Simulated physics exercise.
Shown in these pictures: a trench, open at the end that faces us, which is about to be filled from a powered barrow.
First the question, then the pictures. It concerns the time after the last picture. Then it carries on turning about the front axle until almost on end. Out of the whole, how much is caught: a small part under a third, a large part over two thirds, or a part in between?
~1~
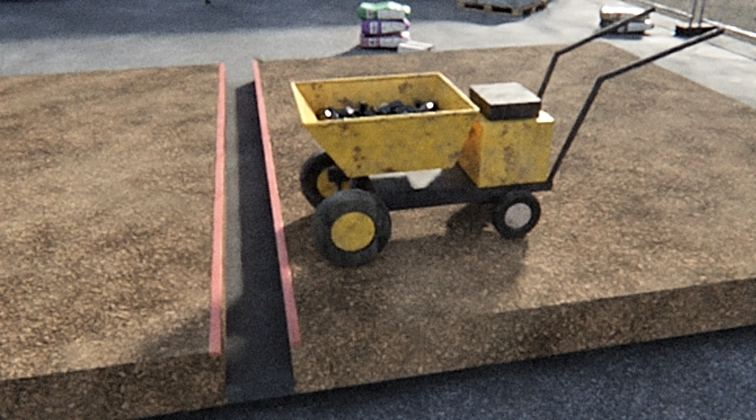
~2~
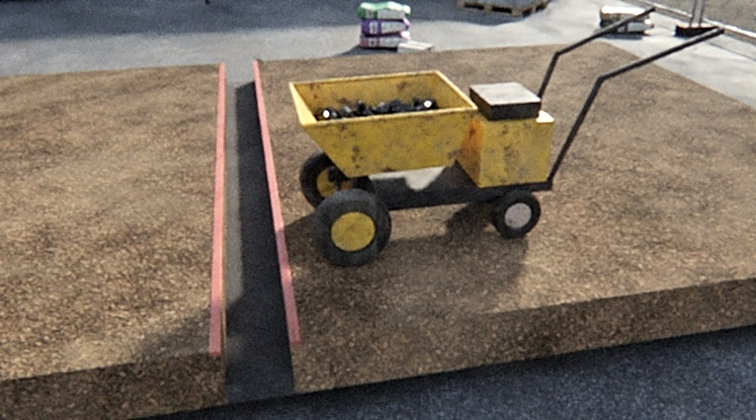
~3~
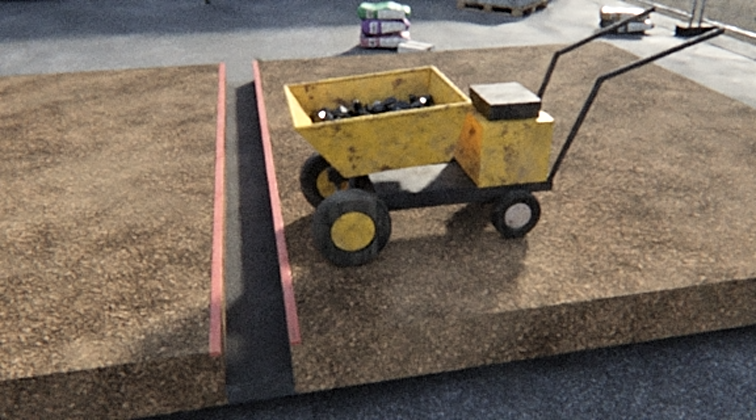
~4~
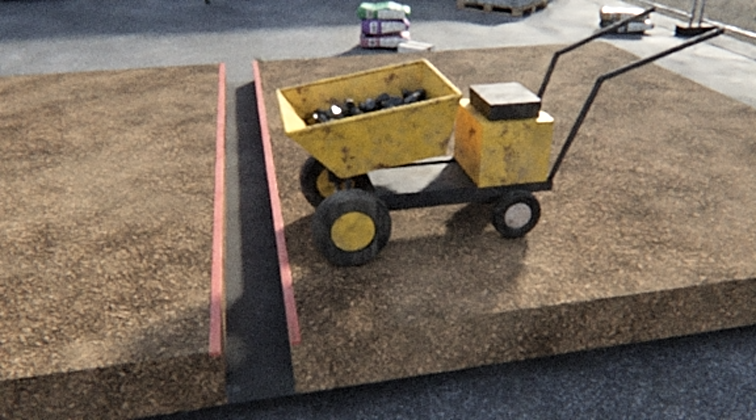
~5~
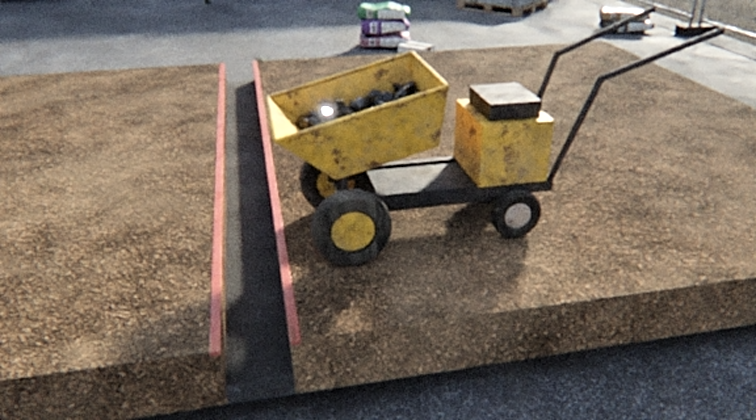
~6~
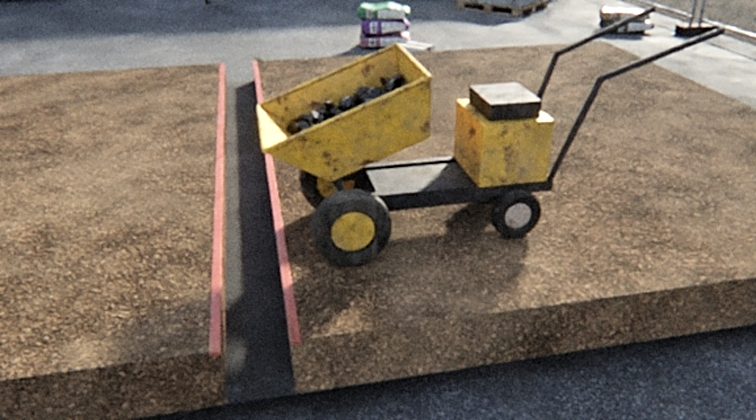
Out of the whole, a small part is caught.
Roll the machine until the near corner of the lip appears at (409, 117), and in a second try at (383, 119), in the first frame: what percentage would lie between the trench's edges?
Some 40 in a hundred, then some 70 in a hundred.
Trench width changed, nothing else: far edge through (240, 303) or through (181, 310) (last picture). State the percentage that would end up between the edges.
0 %, then 90 %.
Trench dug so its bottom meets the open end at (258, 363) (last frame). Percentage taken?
About 10 per cent.
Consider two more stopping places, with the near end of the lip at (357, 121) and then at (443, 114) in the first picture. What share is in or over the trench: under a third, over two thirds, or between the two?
Note - stop 1: More than two thirds; stop 2: Less than a third.
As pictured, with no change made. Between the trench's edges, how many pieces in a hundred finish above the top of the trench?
Estimate: Around 30 %.
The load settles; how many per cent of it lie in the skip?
Result: Close to 40 per cent.
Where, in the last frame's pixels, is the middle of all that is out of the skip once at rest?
I'd say the middle ends up at about (194, 246).
Just after the last frame, skip tipped steeply; every one in the skip.
A moment on, skip tipped right over; the larger part in the skip; just a few in or heaped over the trench; roughly a quarter beyond it.
Further on, skip tipped right over; roughly a third in the skip; about a tenth in or heaped over the trench; roughly half beyond it.
When it is over, skip tipped right over; roughly a third in the skip; about a tenth in or heaped over the trench; roughly half beyond it.
